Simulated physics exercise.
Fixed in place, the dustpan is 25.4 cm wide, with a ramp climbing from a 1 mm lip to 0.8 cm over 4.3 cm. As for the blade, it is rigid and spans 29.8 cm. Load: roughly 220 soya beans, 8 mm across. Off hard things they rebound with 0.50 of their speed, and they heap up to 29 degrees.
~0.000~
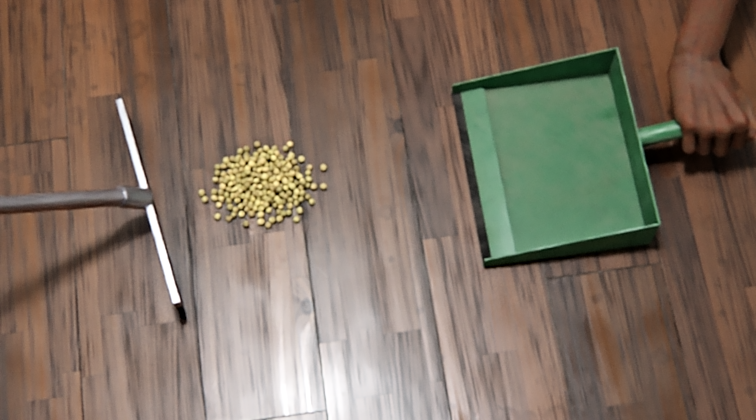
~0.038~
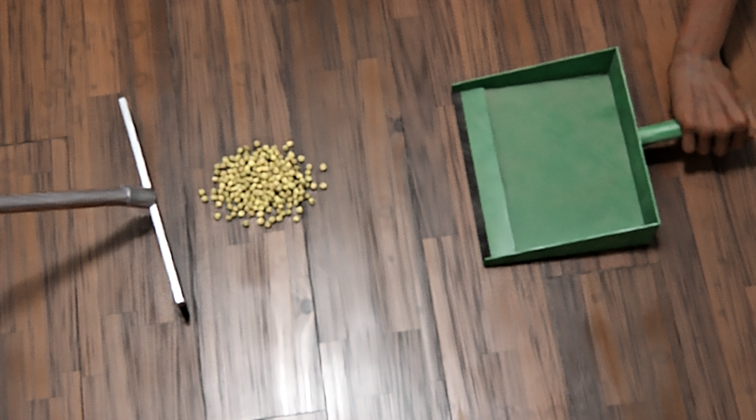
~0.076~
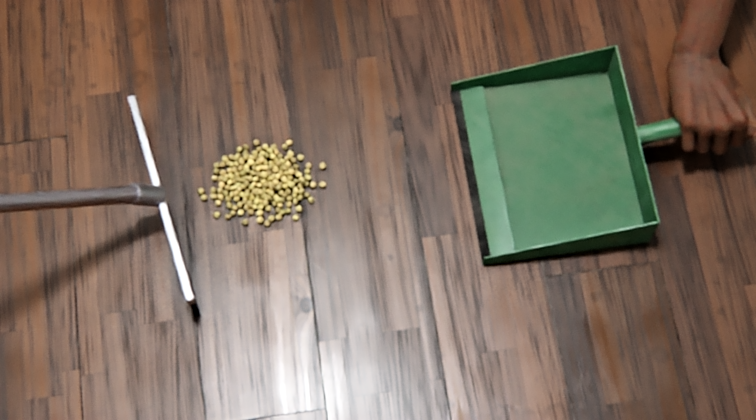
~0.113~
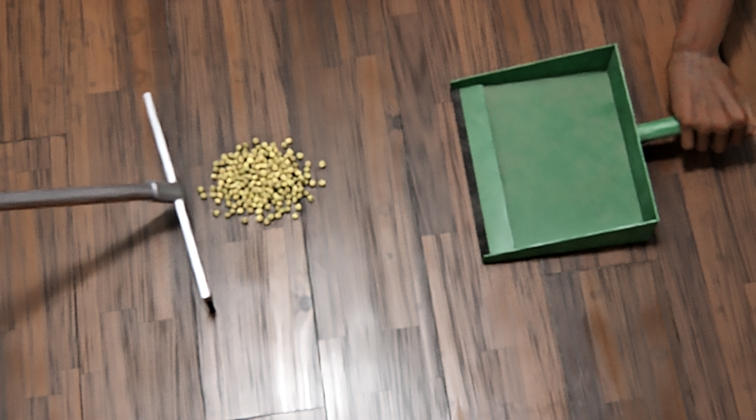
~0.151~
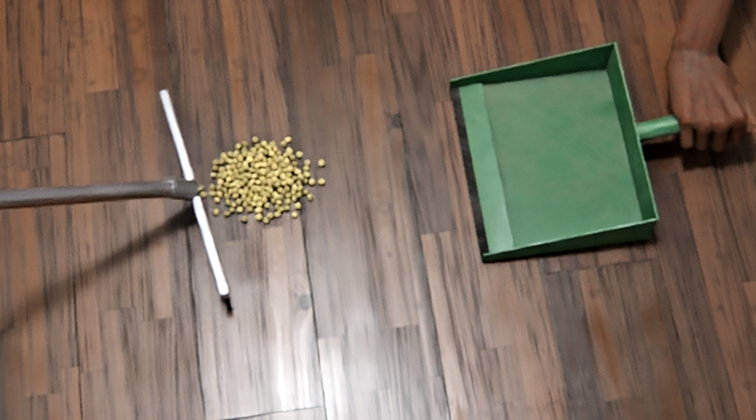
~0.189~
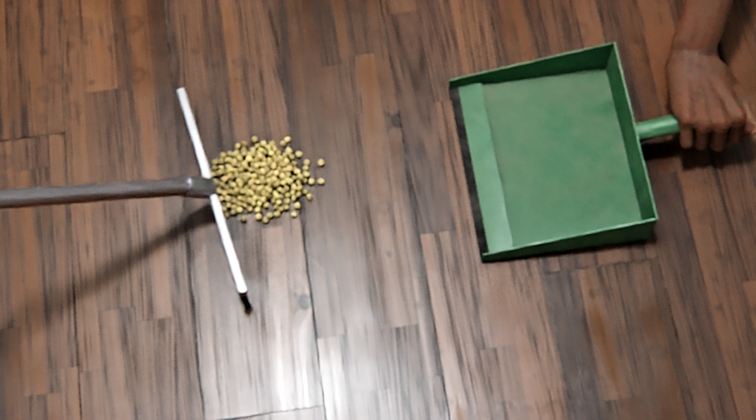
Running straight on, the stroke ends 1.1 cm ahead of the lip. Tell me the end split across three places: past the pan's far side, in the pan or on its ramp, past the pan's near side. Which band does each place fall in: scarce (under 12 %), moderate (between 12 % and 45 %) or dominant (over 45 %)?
Far side: Moderate; pan: Moderate; near side: Scarce.
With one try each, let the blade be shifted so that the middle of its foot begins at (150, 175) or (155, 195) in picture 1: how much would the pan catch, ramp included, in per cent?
Some 35 and 35 per cent.
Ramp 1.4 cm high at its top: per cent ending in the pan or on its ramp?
Near 25 per cent, then.
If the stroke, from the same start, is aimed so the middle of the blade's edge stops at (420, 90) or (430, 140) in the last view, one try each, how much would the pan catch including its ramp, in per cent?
The two tries give about 25 and 30 percent.
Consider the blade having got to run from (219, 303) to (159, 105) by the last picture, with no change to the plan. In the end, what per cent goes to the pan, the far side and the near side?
The pan gets 10, the far side 10 and the near side 0.
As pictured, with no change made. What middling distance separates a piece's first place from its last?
I'd put it near 28 cm.
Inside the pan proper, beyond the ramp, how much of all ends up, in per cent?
Estimate: About 5 %.
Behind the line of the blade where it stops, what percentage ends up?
My guess is close to 0 per cent.
Then, at 0.43 s, middle of the blade 19 cm from the lip; 0 % over the lip, far side 5 %, near side 0 %.
After 0.59 s, middle of the blade 9 cm from the lip; 0 % over the lip, far side 10 %, near side 0 %.
Then, at 0.87 s, middle of the blade 4 cm from the lip; 40 % over the lip, far side 15 %, near side 0 %.
At rest (1.5 s), far side 15 %, pan 35 %, near side 0 %, in front of the lip or behind the blade 45 %.
